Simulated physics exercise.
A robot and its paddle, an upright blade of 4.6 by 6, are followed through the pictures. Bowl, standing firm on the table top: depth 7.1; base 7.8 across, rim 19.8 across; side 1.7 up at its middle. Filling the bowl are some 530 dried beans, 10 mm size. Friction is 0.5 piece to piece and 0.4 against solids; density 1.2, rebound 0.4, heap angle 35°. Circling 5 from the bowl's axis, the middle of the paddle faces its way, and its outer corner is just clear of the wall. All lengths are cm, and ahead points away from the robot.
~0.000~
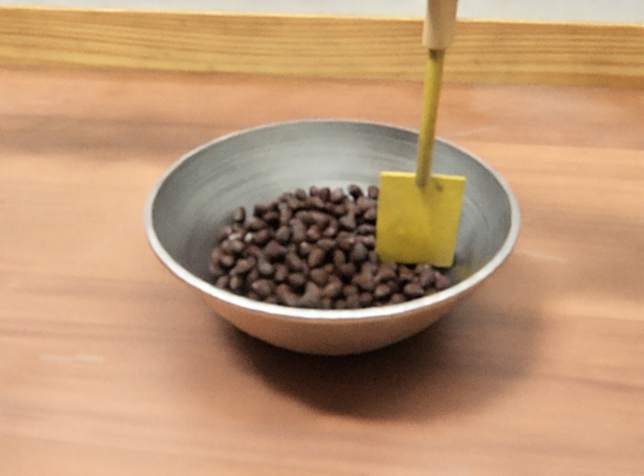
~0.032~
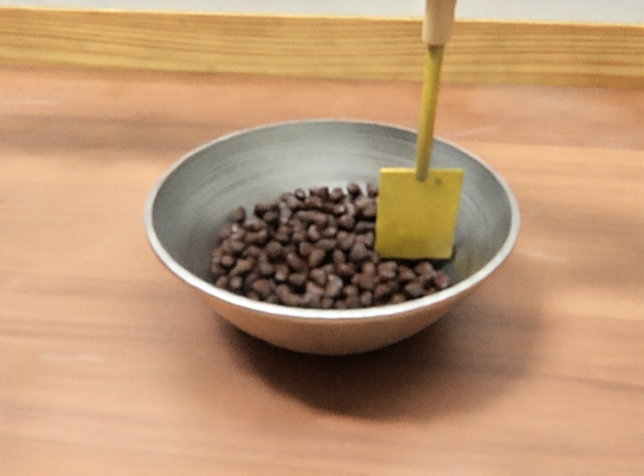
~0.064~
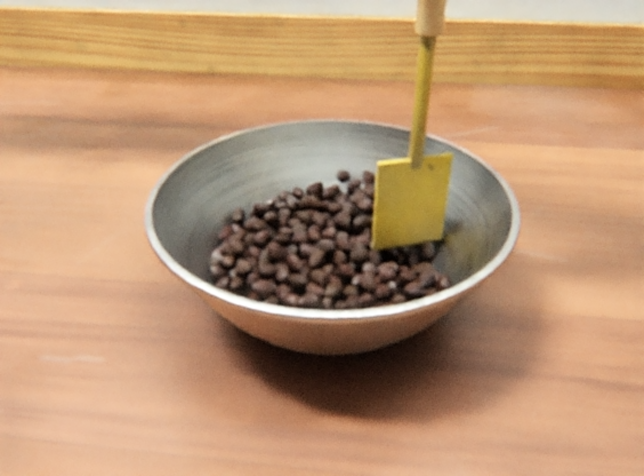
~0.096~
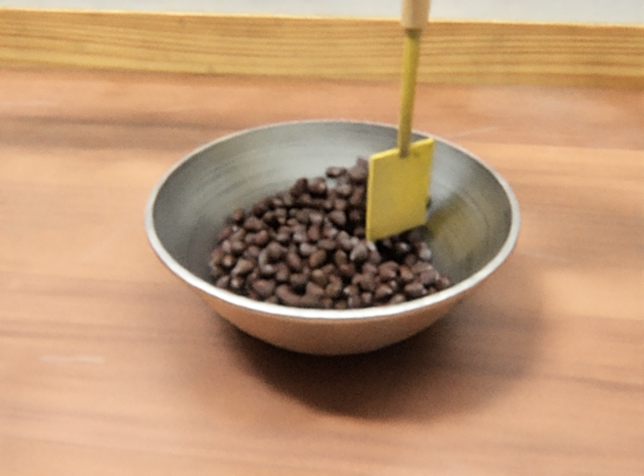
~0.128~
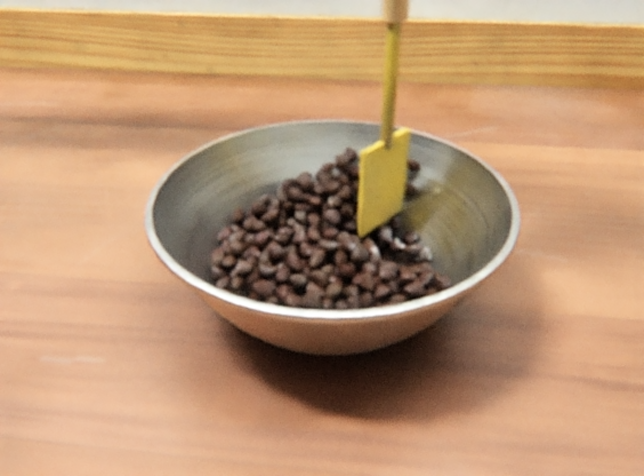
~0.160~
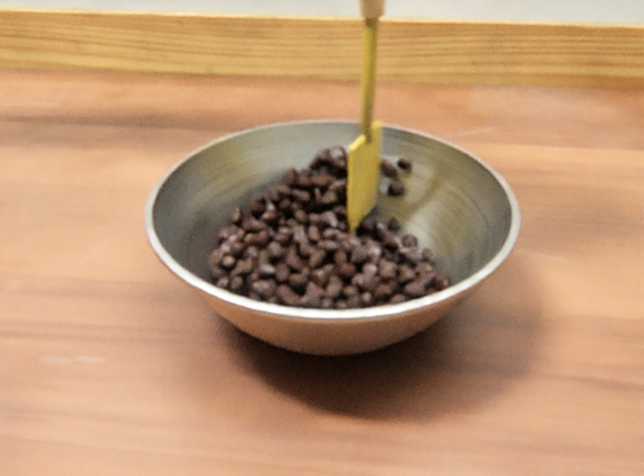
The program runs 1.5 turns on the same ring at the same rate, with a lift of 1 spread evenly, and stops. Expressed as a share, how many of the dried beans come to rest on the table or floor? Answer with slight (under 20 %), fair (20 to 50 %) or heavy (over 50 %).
Slight.
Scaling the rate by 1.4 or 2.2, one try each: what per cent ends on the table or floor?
Roughly 10 and 30 per cent.
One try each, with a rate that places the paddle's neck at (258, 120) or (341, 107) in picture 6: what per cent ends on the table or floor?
Roughly 30 per cent on the first try and 10 per cent on the second.
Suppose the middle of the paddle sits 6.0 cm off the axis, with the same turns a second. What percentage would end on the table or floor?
That would make it around 0 percent.
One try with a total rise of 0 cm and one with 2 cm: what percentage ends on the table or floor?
Some 10 and some 0 per cent.
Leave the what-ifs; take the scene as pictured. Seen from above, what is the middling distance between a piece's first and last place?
Around 3 centimetres.
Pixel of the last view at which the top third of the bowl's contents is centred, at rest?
Roughly at pixel (286, 252).
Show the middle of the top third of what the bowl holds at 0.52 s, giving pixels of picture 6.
The top third is centred near (322, 288) in the last picture.
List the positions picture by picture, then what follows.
The first frame shows the paddle neck at (426, 150), 0° round; upper third of the load around (323, 245), from x 215 to 445, top at y 190; 530 in the bowl.
The second frame shows the paddle neck at (425, 145), 7° round; upper third of the load around (326, 240), from x 215 to 445, top at y 190.
The third frame shows the paddle neck at (418, 134), 22° round; upper third of the load around (328, 236), from x 220 to 445, top at y 175.
The fourth frame shows the paddle neck at (406, 124), 38° round; upper third of the load around (329, 228), from x 220 to 445, top at y 165.
The fifth frame shows the paddle neck at (388, 116), 54° round; upper third of the load around (321, 227), from x 220 to 445, top at y 155.
The sixth frame shows the paddle neck at (367, 111), 71° round; upper third of the load around (315, 226), from x 215 to 445, top at y 150; 530 in the bowl.
After 0.52 s, 254° round, highest piece 9 above the table; 525 in the bowl, 3 on the table or floor, 2 in flight or on the tool.
After 0.89 s, 78° round, highest piece 8 above the table; 515 in the bowl, 14 on the table or floor, 1 in flight or on the tool.
After 1.27 s, 180° round, highest piece 7 above the table; 513 in the bowl, 17 on the table or floor.
After 1.97 s, 180° round, highest piece 7 above the table; 513 in the bowl, 17 on the table or floor.
In the end, 513 in the bowl, 17 on the table or floor. That is 3 % on the table or floor.
